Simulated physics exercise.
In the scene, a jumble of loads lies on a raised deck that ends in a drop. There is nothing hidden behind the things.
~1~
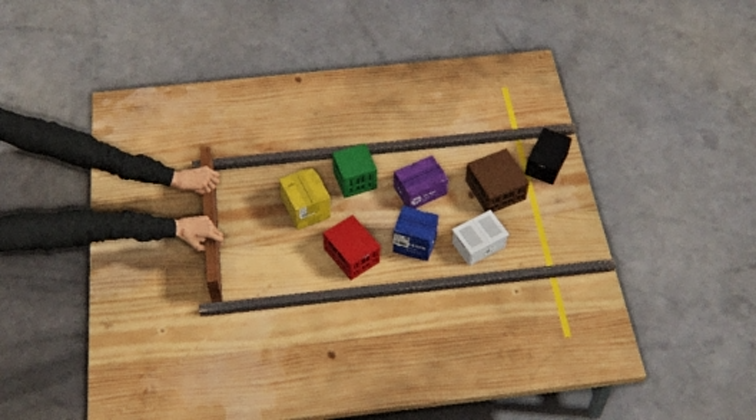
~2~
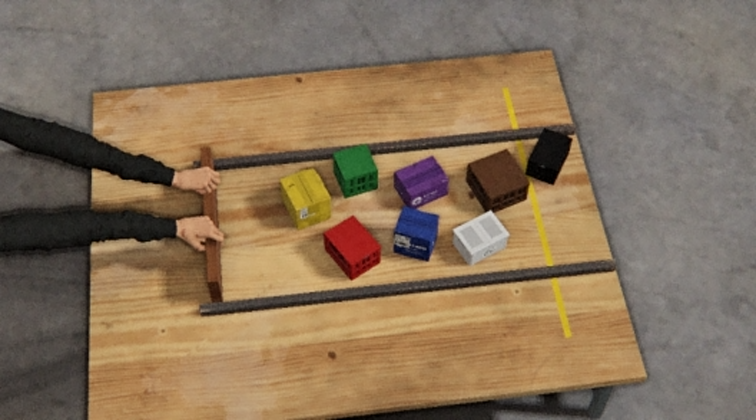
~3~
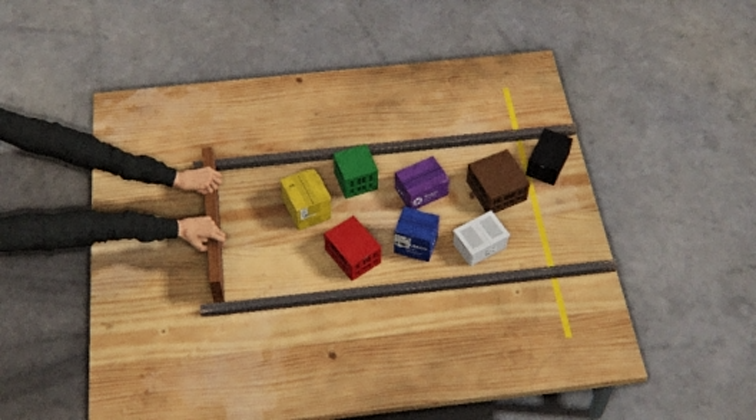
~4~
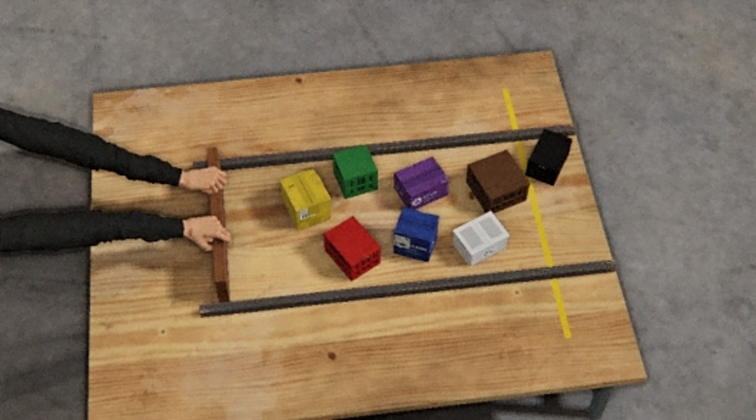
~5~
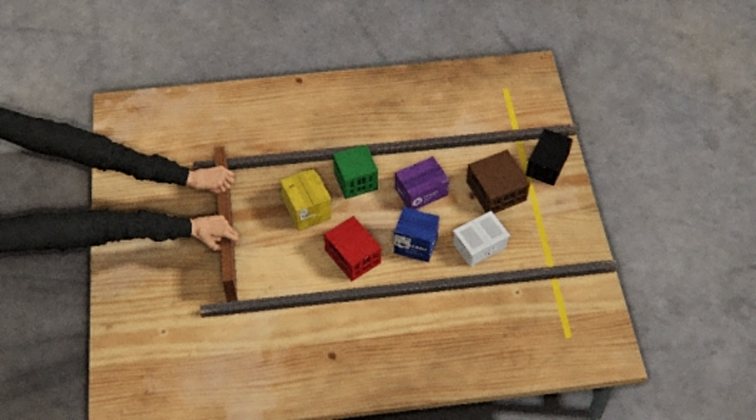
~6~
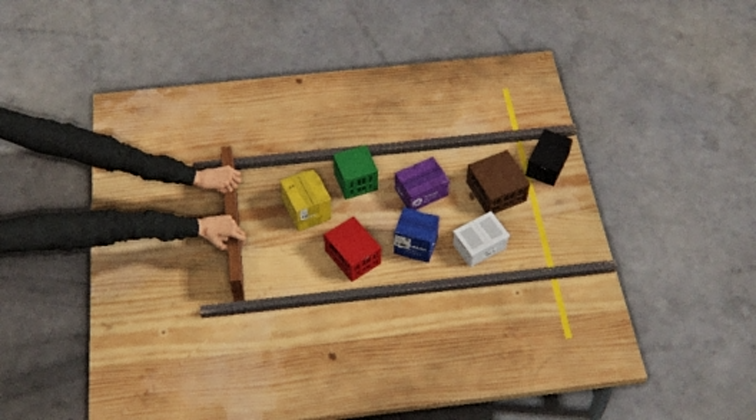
The video shows two hands sliding a wooden plank slowly a short way right between dark rails on a wooden table, while the colourful boxes and crates ahead of it, near a yellow tape line, stay essentially still.
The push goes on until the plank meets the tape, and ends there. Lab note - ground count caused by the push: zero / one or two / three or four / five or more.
The tally of those that come down is above two and below five.
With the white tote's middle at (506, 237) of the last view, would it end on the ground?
The white tote tumbles off.
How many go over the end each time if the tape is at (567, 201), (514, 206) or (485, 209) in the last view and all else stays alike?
Try by try, 5, 3 and 1.
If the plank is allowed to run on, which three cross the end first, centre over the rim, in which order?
Earliest first: Black crate, brown crate, white tote.
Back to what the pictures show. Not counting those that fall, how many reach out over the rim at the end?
That'd be 2.
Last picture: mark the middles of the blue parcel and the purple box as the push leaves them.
About (597, 214), and the other about (588, 172).
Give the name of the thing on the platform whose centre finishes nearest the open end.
The purple box.
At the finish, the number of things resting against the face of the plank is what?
That would be 3 of them.
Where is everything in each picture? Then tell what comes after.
In the first frame, black crate (548, 156); brown crate (497, 182); white tote (480, 239); plank (211, 224); tape (534, 203).
In the second frame, brown crate (497, 182); green crate (355, 171).
In the third frame, white tote (480, 239); plank (213, 225).
In the fourth frame, black crate (549, 157); yellow parcel (306, 199).
In the fifth frame, brown crate (498, 183); purple box (422, 184).
In the sixth frame, black crate (549, 158); brown crate (498, 183); white tote (480, 240); plank (233, 223); tape (535, 204).
Early on, none off yet; black crate at rest near (549, 158); brown crate at rest near (498, 183); white tote at rest near (480, 240).
A while later, none off yet; black crate travelled a little near (567, 155); brown crate travelled about its own width near (534, 180); white tote travelled about its own width near (538, 237).
Finally, the number that fall off is three or four; lost, white tote, brown crate and black crate.
